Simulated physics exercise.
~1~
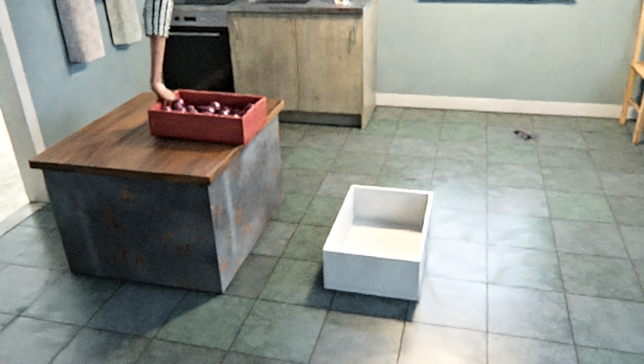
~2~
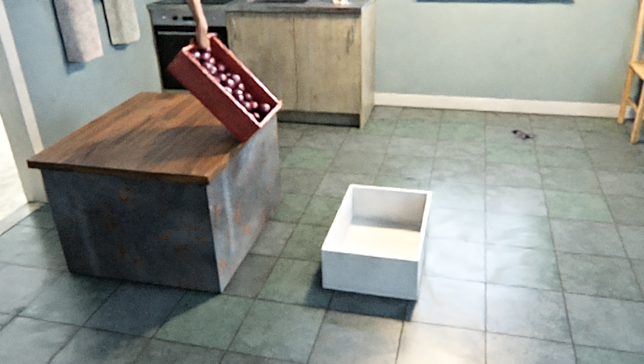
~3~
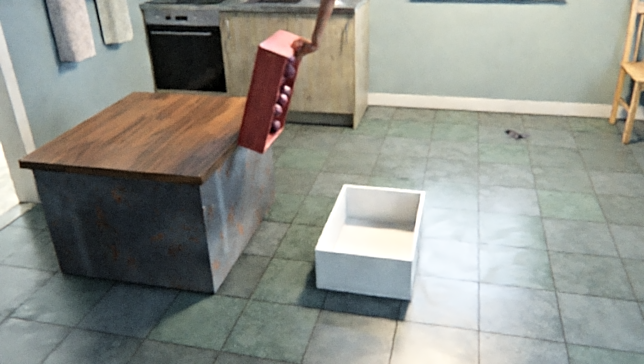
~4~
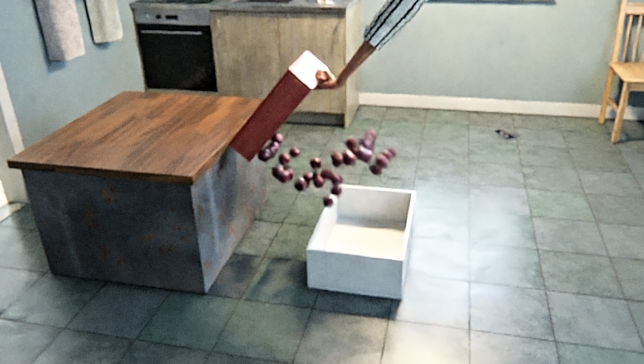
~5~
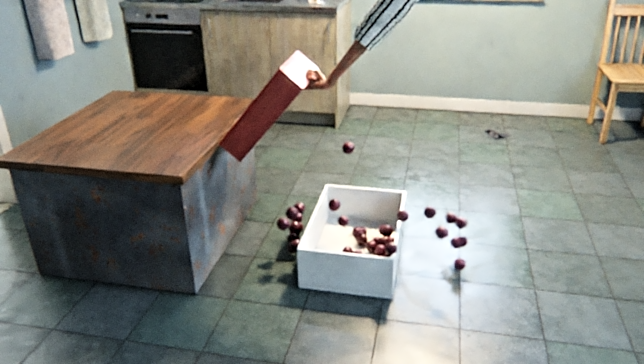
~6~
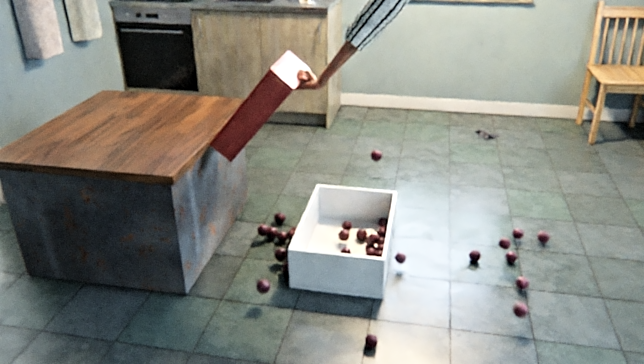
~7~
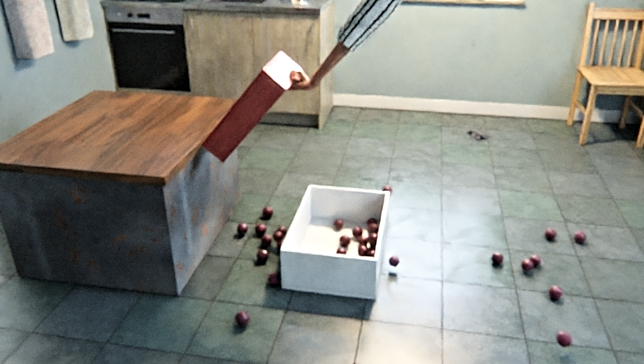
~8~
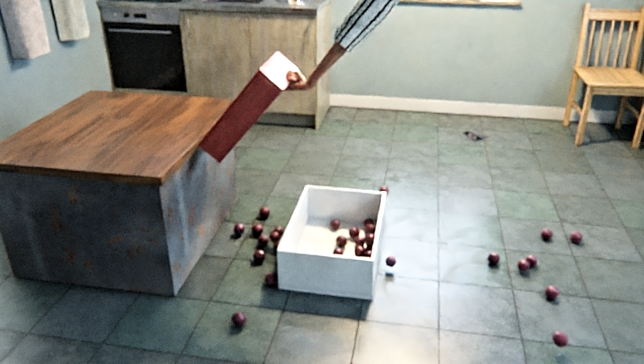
Dark red onions tumbling from a red crate tipped by a hand above a bench, some landing in a white bin, others scattering across the floor.
